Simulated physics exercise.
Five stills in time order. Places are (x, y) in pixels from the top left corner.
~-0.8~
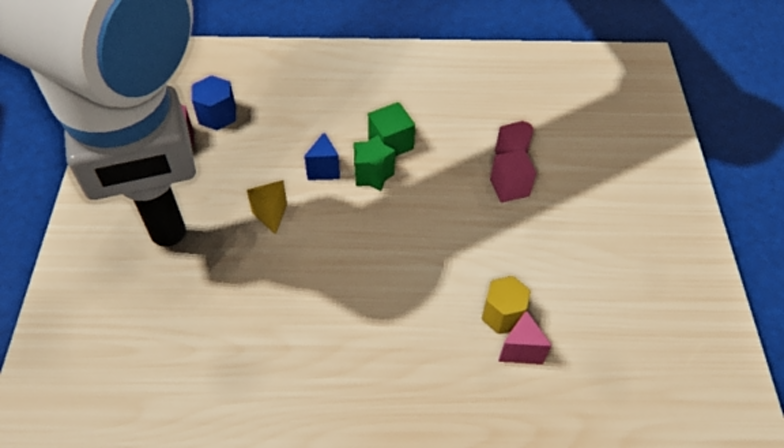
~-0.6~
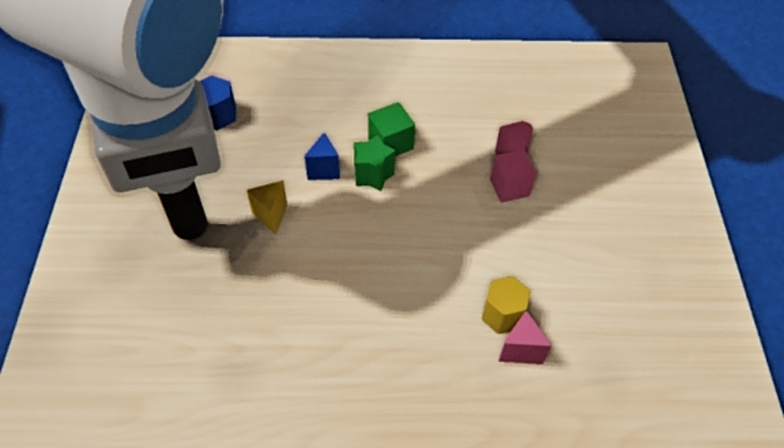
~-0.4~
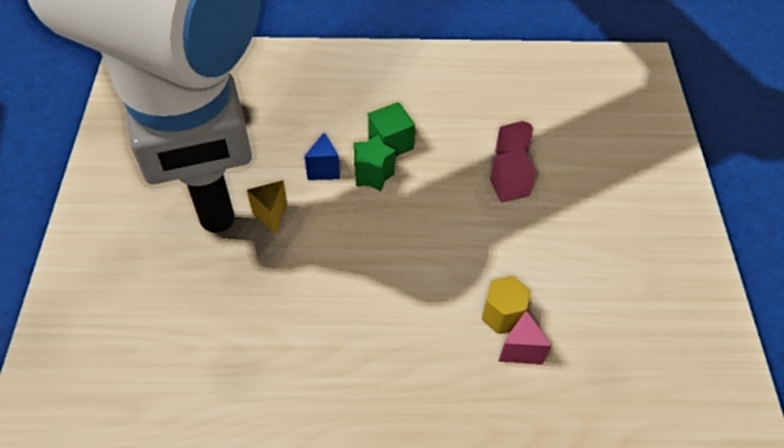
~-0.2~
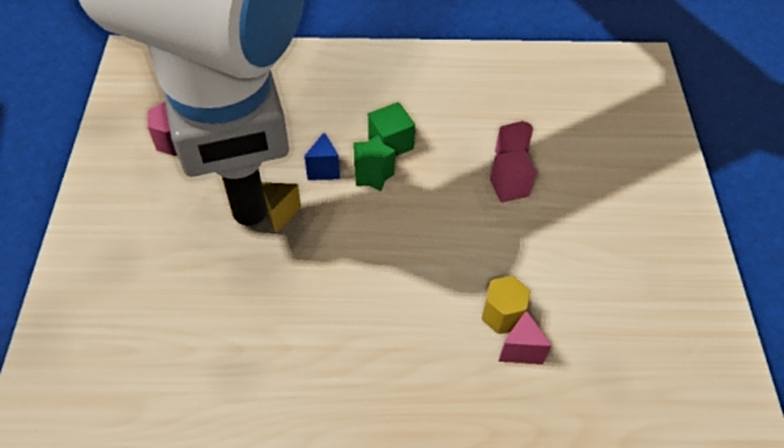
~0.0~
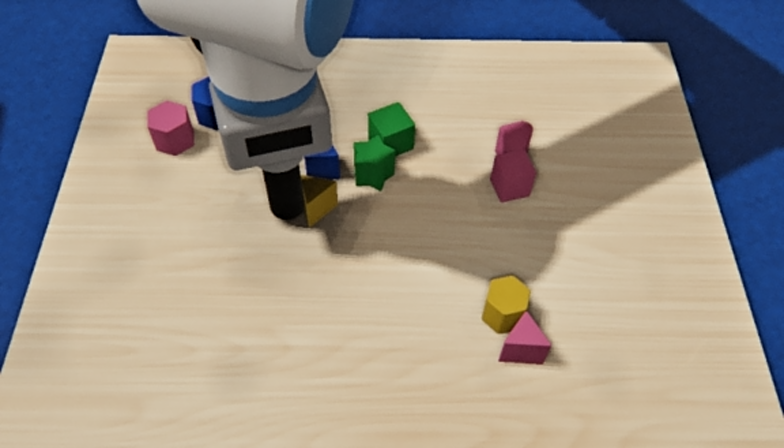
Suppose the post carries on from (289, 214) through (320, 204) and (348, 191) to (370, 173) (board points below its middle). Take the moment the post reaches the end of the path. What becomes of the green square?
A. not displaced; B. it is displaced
B.
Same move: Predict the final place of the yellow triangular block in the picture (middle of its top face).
The middle of its upper face will lie at (386, 169).
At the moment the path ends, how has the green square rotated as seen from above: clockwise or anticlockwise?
My answer: Anticlockwise.
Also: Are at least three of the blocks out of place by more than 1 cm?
Short answer: Yes.
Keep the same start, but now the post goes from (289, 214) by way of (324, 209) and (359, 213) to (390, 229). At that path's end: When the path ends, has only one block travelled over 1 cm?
Yes.
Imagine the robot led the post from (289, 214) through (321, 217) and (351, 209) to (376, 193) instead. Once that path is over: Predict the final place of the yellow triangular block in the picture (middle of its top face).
It ends at (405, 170).
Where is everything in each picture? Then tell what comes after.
In the first picture, tip of the post (169, 233), middles of tops, yellow triangular block (267, 193), blue triangular block (322, 147), green star (373, 151), green square (392, 118).
In the second picture, post (191, 227), nothing pushed.
In the third picture, post (218, 220), nothing pushed.
In the fourth picture, post (250, 213), yellow triangular block (277, 191).
In the fifth picture, post (288, 208), yellow triangular block (315, 186), blue triangular block partly hidden, green star (373, 151), green square (392, 118).
What follows on the original path. Halfway along, post (334, 192); yellow triangular block (363, 175).
At the end, post (370, 165); yellow triangular block (386, 169), turned 55° clockwise; blue triangular block unmoved; green star (401, 131); green square (412, 102), turned 40° anticlockwise.
